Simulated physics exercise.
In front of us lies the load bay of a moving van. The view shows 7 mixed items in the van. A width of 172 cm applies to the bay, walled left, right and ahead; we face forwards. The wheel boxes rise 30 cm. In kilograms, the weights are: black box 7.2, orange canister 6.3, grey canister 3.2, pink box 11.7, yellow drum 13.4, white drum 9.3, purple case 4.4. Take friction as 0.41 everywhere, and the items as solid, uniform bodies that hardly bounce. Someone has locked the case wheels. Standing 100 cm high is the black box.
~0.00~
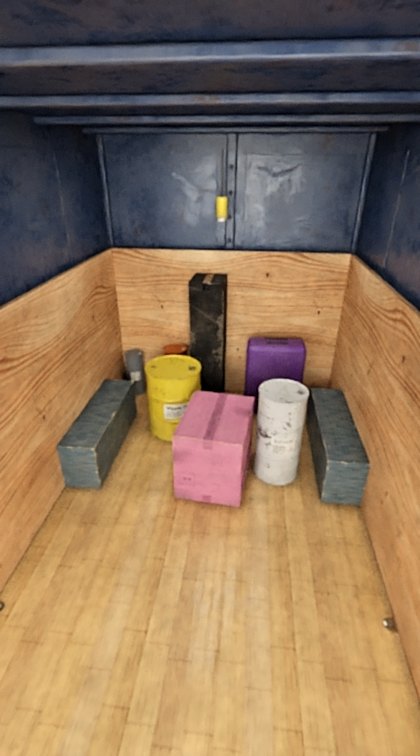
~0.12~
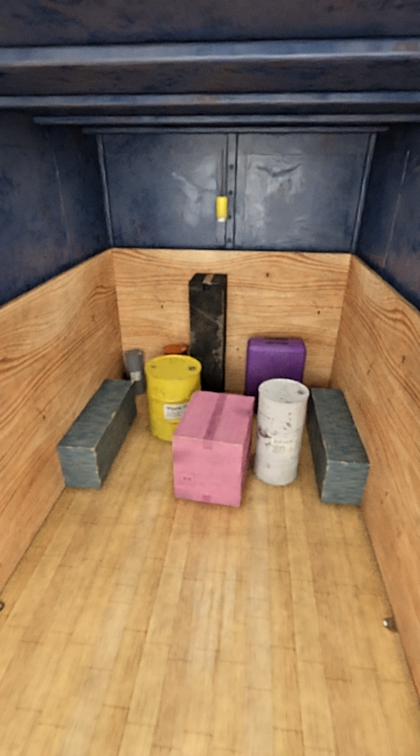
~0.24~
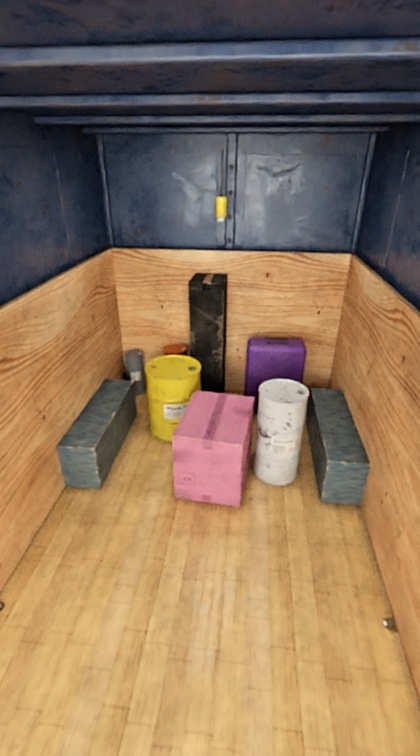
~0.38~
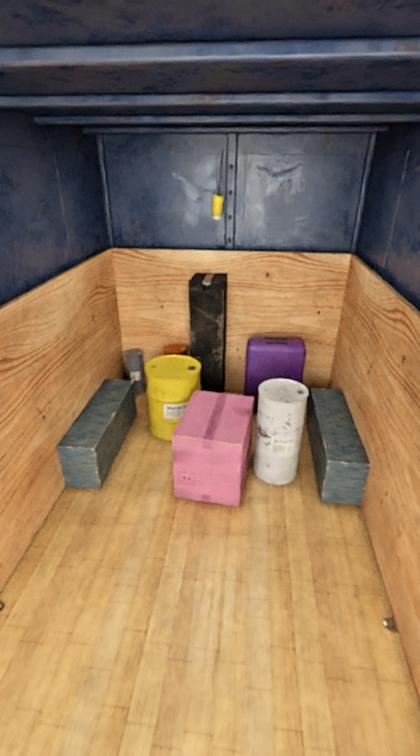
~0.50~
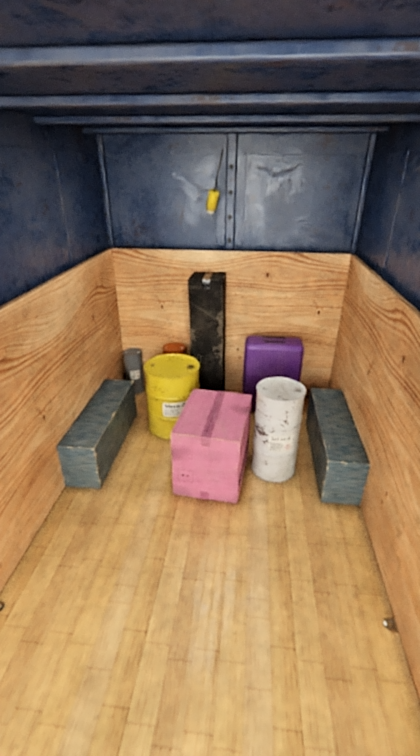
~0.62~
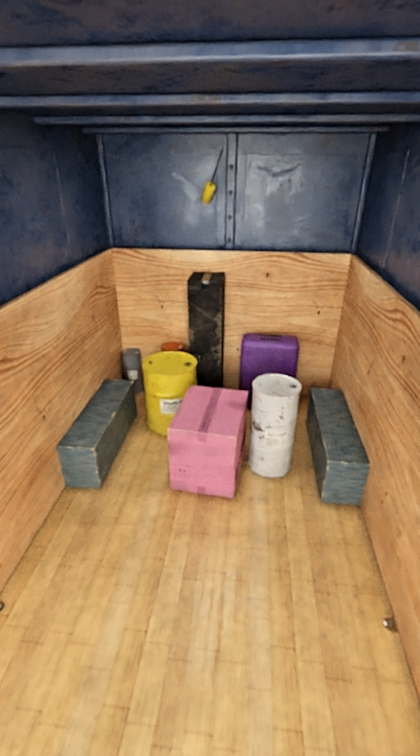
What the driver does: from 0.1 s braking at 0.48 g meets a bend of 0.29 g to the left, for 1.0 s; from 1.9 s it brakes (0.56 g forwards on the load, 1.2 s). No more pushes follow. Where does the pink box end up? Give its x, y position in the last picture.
The pink box ends up at about (193, 417).
By 0.72 s, push 0.48 g forwards, 0.29 g left; pink box 13 cm from its spot near (207, 434); purple case 13 cm from its spot; white drum 12 cm from its spot.
By 0.82 s, push 0.48 g forwards, 0.29 g left; pink box 20 cm from its spot near (202, 428); white drum 19 cm from its spot; yellow drum 19 cm from its spot.
By 1.02 s, push 0.15 g forwards, 0.09 g left; pink box 33 cm from its spot near (193, 417); white drum 35 cm from its spot; yellow drum 25 cm from its spot.
By 2.52 s, push 0.56 g forwards; pink box 33 cm from its spot near (193, 417); white drum 54 cm from its spot; yellow drum 25 cm from its spot.
When it is over (3.6 s), not toppled but over 15 cm from the start, pink box, yellow drum, white drum and purple case; the other 3 within 15 cm of the start. In the last view, pink box near (193, 417).
